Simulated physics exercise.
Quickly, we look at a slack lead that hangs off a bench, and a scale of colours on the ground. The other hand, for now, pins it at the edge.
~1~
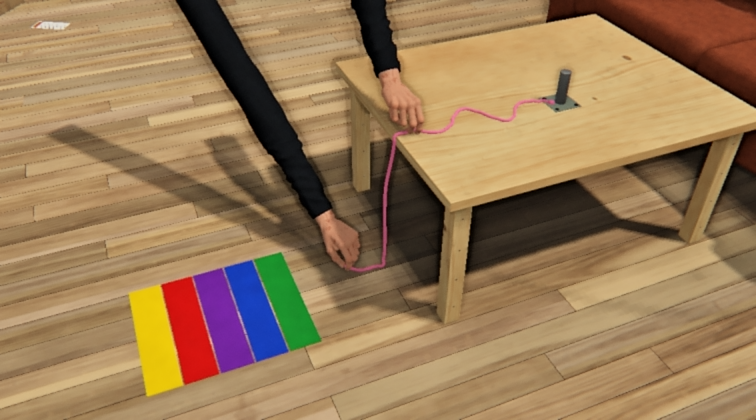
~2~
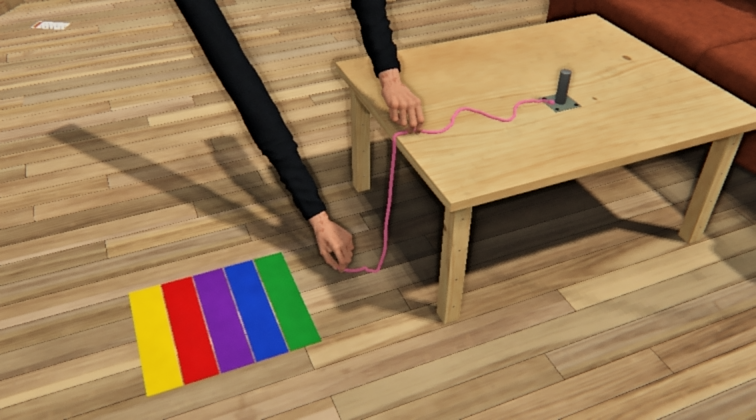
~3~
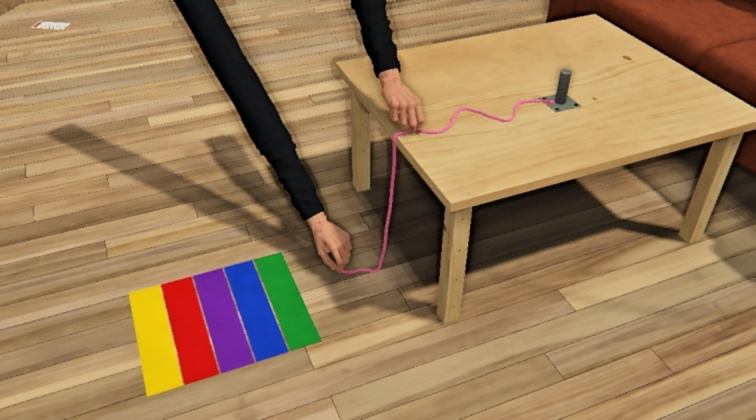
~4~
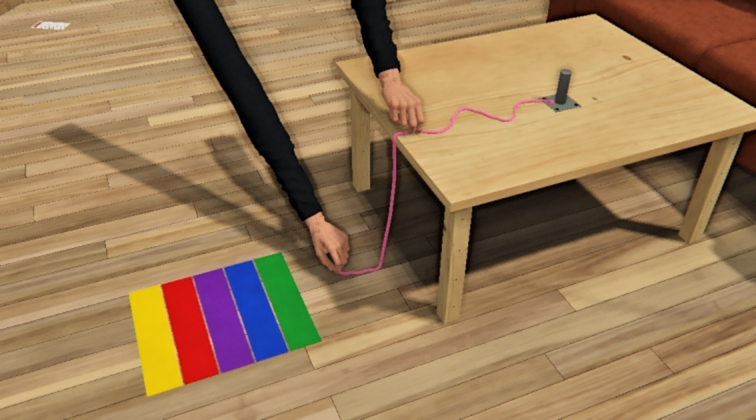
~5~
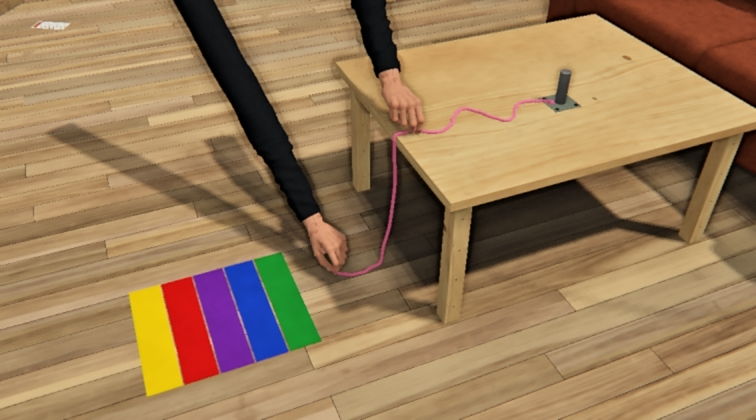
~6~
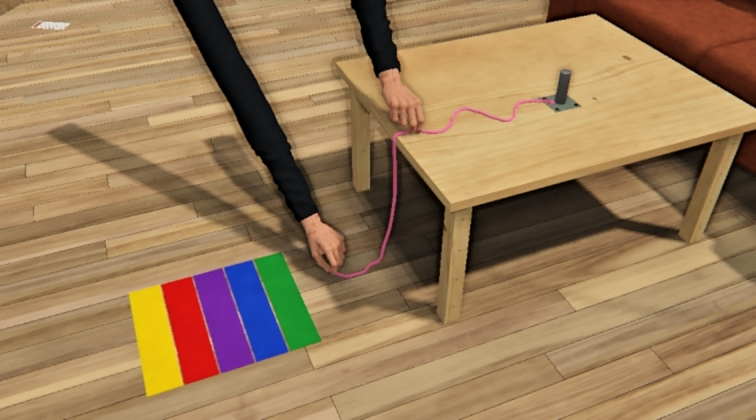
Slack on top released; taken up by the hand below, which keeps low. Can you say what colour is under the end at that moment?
Yes, it is red.
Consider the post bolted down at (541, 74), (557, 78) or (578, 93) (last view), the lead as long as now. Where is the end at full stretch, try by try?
Approximate pixels in order: (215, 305), (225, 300), (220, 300).
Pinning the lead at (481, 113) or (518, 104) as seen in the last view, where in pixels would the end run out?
(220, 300); (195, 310).
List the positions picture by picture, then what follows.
End (345, 266); green (299, 328); blue (266, 338); purple (232, 349); red (197, 359); yellow (161, 370), in the first frame.
End (339, 268); lead through (522, 102) (486, 115) (446, 130) (394, 153) (388, 208) (382, 260), in the second frame.
End (337, 269), in the third frame.
End (335, 269); lead through (522, 102) (486, 115) (446, 130) (395, 153) (391, 207) (381, 260), in the fourth frame.
End (333, 270), in the fifth frame.
End (331, 271); lead through (522, 102) (486, 115) (446, 130) (395, 153) (394, 207) (380, 260), in the sixth frame.
Early on, end near (250, 294); over blue.
Midway, end near (209, 305); over purple.
At the end of the slack, end near (187, 312); over red. It gets as far as the red strip.
